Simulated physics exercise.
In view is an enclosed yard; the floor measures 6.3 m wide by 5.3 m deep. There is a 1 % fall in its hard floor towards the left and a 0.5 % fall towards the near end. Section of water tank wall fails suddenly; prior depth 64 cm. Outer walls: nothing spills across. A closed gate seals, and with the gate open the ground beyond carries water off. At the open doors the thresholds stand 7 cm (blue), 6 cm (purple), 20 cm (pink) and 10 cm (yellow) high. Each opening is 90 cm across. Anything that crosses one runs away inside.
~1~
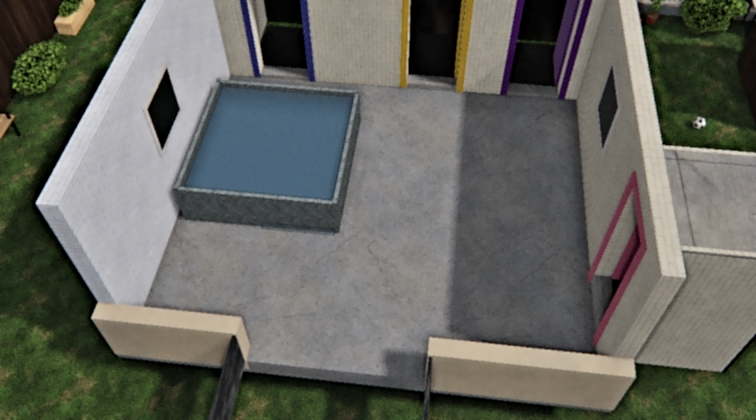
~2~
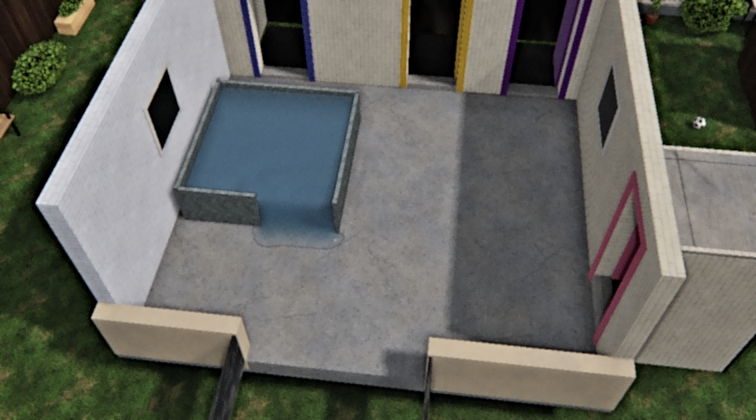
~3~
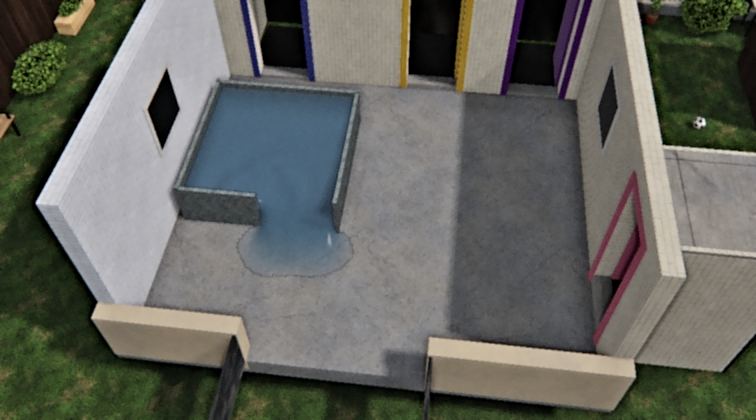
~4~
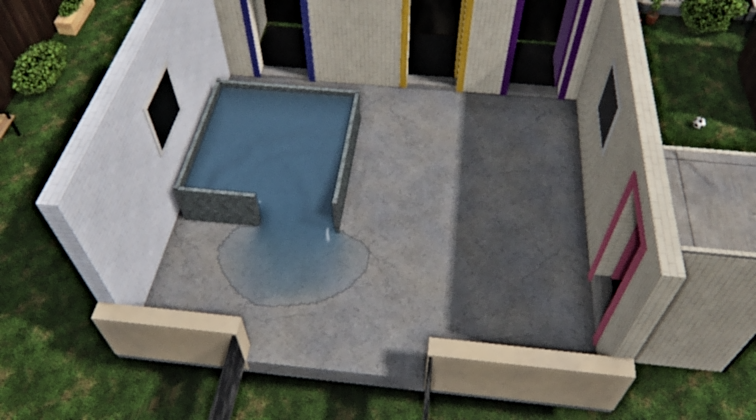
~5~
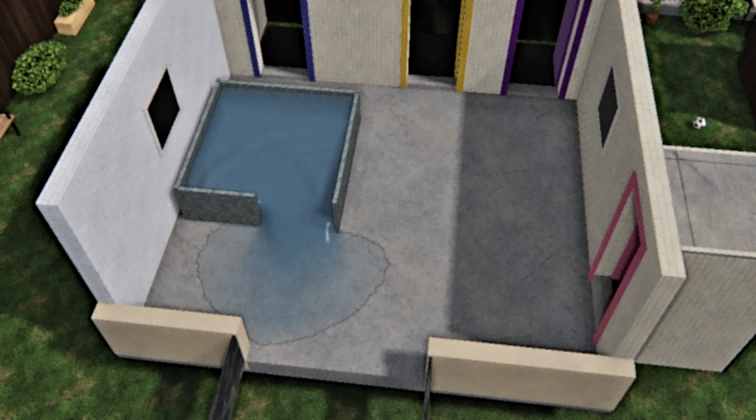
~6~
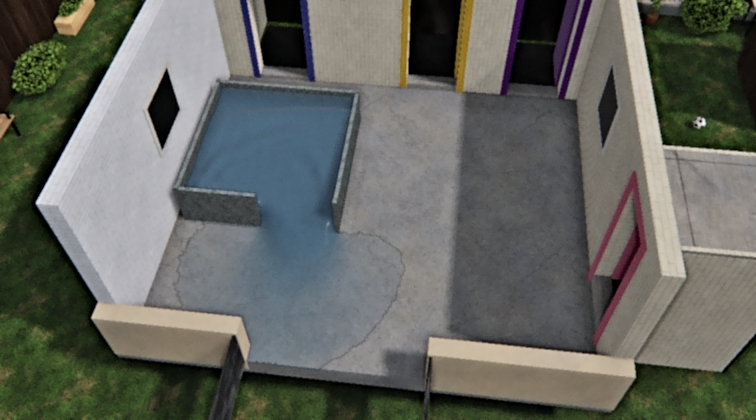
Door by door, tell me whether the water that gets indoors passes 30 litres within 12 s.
Here is the picture: At the blue door it stays within 30 litres; at the purple door it stays within 30 litres; at the pink door it stays within 30 litres; at the yellow door it stays within 30 litres.
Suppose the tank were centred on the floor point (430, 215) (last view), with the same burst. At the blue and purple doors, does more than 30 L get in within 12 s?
Relative to the limit, blue is within it and purple is beyond it.
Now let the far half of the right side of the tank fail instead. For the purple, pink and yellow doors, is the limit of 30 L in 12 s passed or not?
Then purple exceeds it, pink does not exceed it, yellow exceeds it.
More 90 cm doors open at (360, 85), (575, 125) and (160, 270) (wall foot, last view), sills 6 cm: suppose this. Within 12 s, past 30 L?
Well, the first is on the low side, the second is on the low side, and the third is on the high side.
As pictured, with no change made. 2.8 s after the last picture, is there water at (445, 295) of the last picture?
It is flooded.
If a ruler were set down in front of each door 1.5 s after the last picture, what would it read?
In centimetres, the blue door has 0, the purple door 0, the pink door 0 and the yellow door 0.
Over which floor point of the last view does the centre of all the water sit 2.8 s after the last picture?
Centre: Roughly (280, 205) px.
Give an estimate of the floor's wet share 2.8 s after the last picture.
35 %.
Then, 0.7 s after the last picture water covers 25 % of the floor and is deepest (36 cm) near (300, 239); blue door not reached, purple door not reached, pink door not reached, yellow door not reached.
Then, 1.5 s after the last picture water covers 30 % of the floor and is deepest (32 cm) near (148, 334); blue door not reached, purple door not reached, pink door not reached, yellow door not reached.
Then, 2.8 s after the last picture water covers 35 % of the floor and is deepest (26 cm) near (135, 332); blue door not reached, purple door not reached, pink door 6 cm at the sill, 0 L in, yellow door not reached.
Then, 6.3 s after the last picture water covers 60 % of the floor and is deepest (15 cm) near (135, 332); blue door 3 cm at the sill, 0 L in, purple door not reached, pink door 5 cm at the sill, 0 L in, yellow door not reached.
Then, 11.3 s after the last picture water covers 75 % of the floor and is deepest (10 cm) near (135, 332); blue door 2 cm at the sill, 0 L in, purple door 1 cm at the sill, 0 L in, pink door 2 cm at the sill, 0 L in, yellow door 2 cm at the sill, 0 L in.
